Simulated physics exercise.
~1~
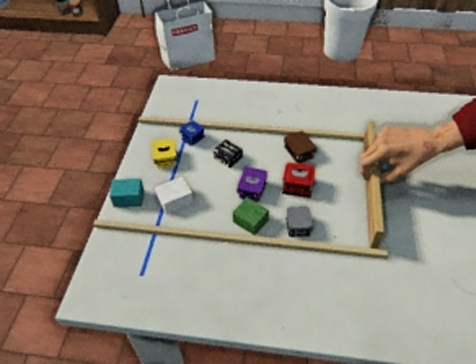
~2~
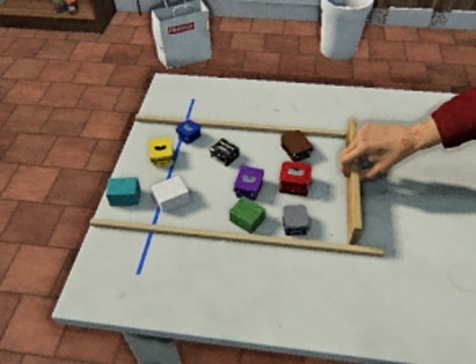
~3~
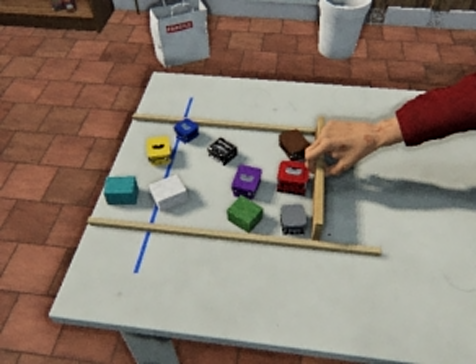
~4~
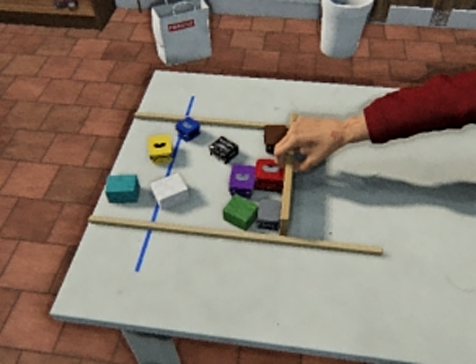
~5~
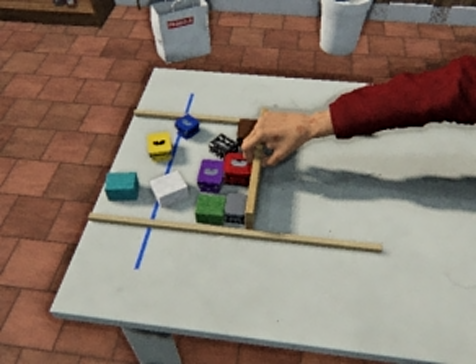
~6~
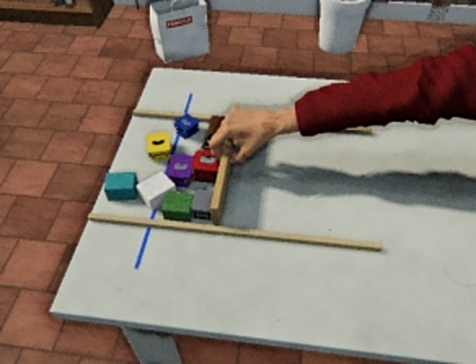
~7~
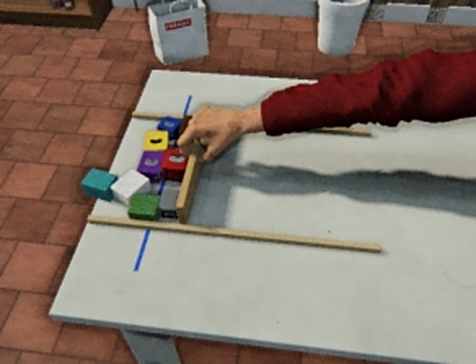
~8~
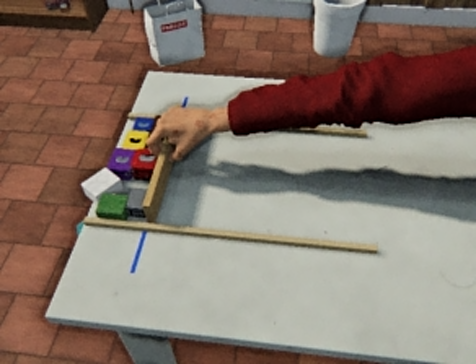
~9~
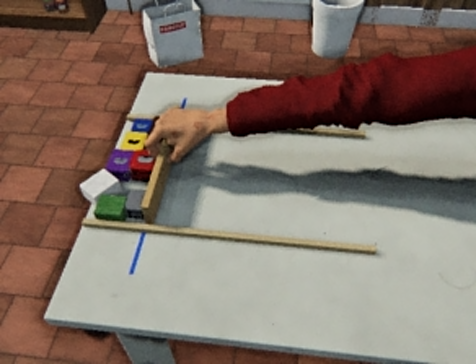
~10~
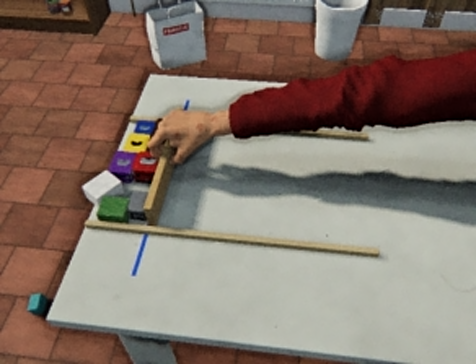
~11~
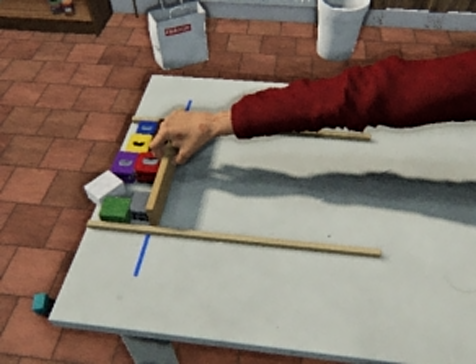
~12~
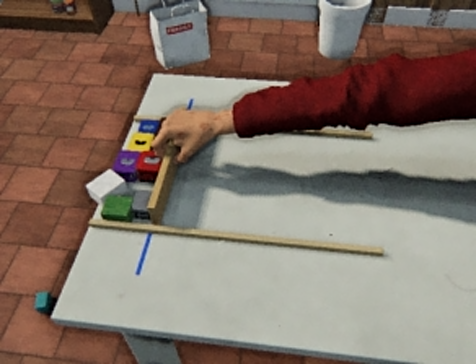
A hand slides a wooden board left, crowding colored blocks until the turquoise one falls off.
